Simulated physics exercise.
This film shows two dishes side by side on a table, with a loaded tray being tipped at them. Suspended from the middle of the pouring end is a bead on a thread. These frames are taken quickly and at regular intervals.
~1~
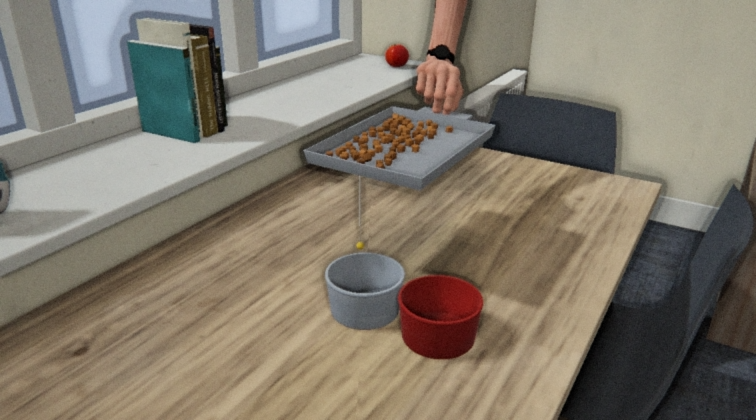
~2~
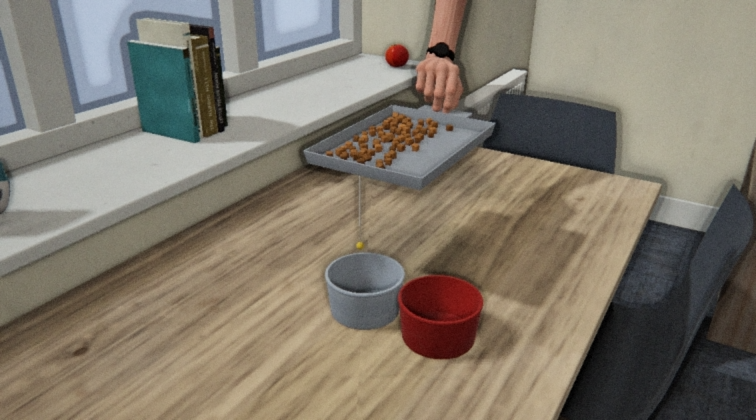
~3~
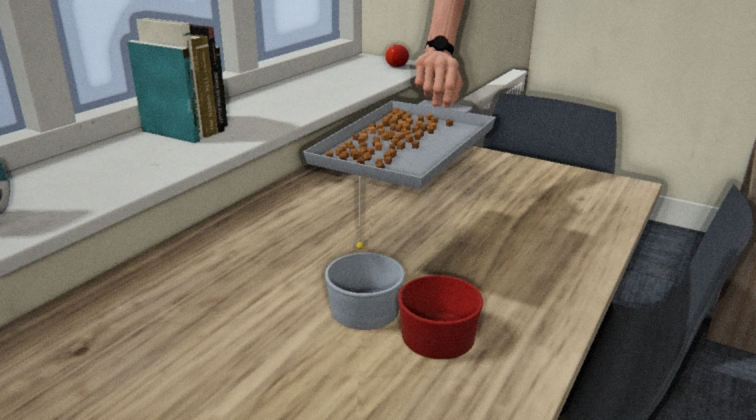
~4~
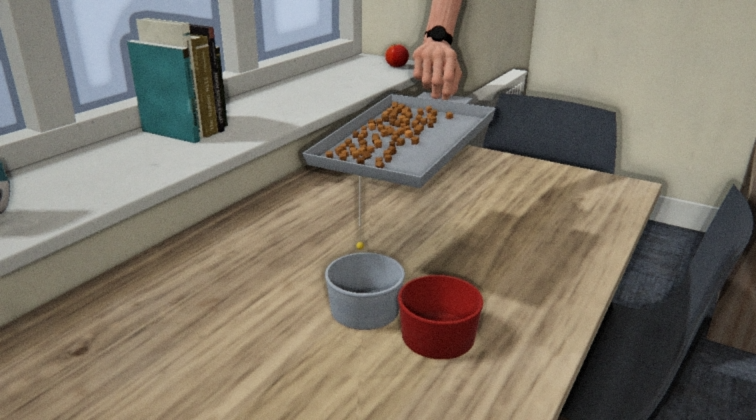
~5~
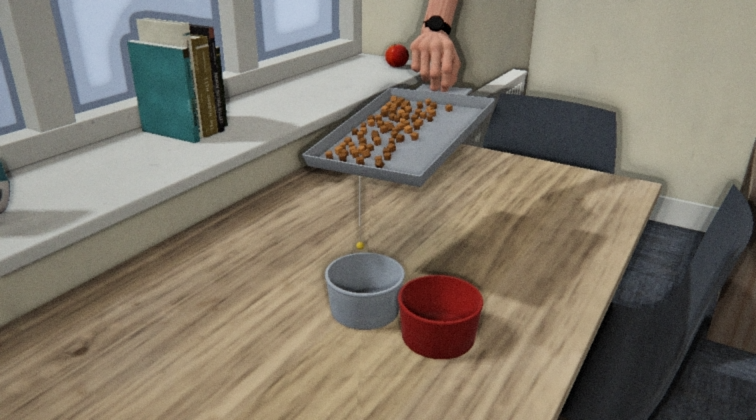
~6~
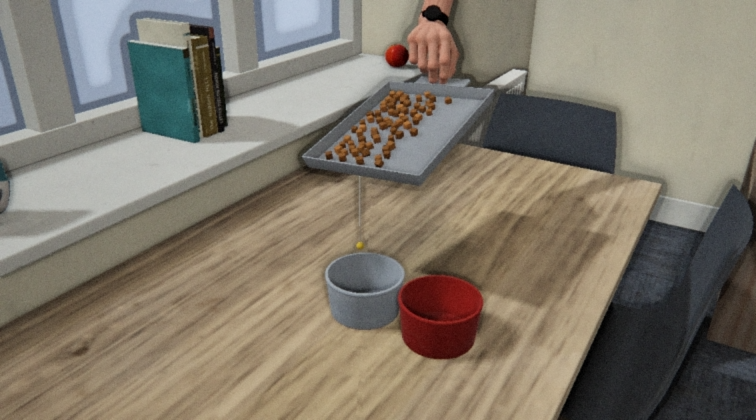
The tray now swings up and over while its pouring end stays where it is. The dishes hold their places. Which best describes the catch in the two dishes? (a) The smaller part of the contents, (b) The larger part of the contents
a, the smaller part of the contents.
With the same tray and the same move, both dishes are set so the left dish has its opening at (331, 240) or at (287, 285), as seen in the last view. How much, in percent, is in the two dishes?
In the first position around 30 percent, in the second around 0 percent.
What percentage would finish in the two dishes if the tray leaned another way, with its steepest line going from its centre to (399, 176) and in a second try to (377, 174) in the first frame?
Lab note: Try one about 70 %, try two about 50 %.
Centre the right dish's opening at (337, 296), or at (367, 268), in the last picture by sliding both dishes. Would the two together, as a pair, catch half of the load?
Placing 1: A minority of it. Placing 2: A majority of it.
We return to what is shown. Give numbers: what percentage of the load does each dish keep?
The left dish holds 10 % and the right dish holds 0 %.
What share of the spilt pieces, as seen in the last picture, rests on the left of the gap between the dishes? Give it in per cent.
Near 100 in a hundred.
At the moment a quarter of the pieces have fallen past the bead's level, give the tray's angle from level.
110 degrees.
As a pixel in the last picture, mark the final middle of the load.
Near (301, 293), more or less.
Soon after the last picture, tray tipped steeply; all on the tray.
A little later, tray tipped right over; nearly all on the tray; a stray few outside both.
Later still, tray tipped past a quarter turn; a small part in the left dish; nearly all outside both.
At rest, tray tipped past a quarter turn; none in the right dish; a small part in the left dish; nearly all outside both.
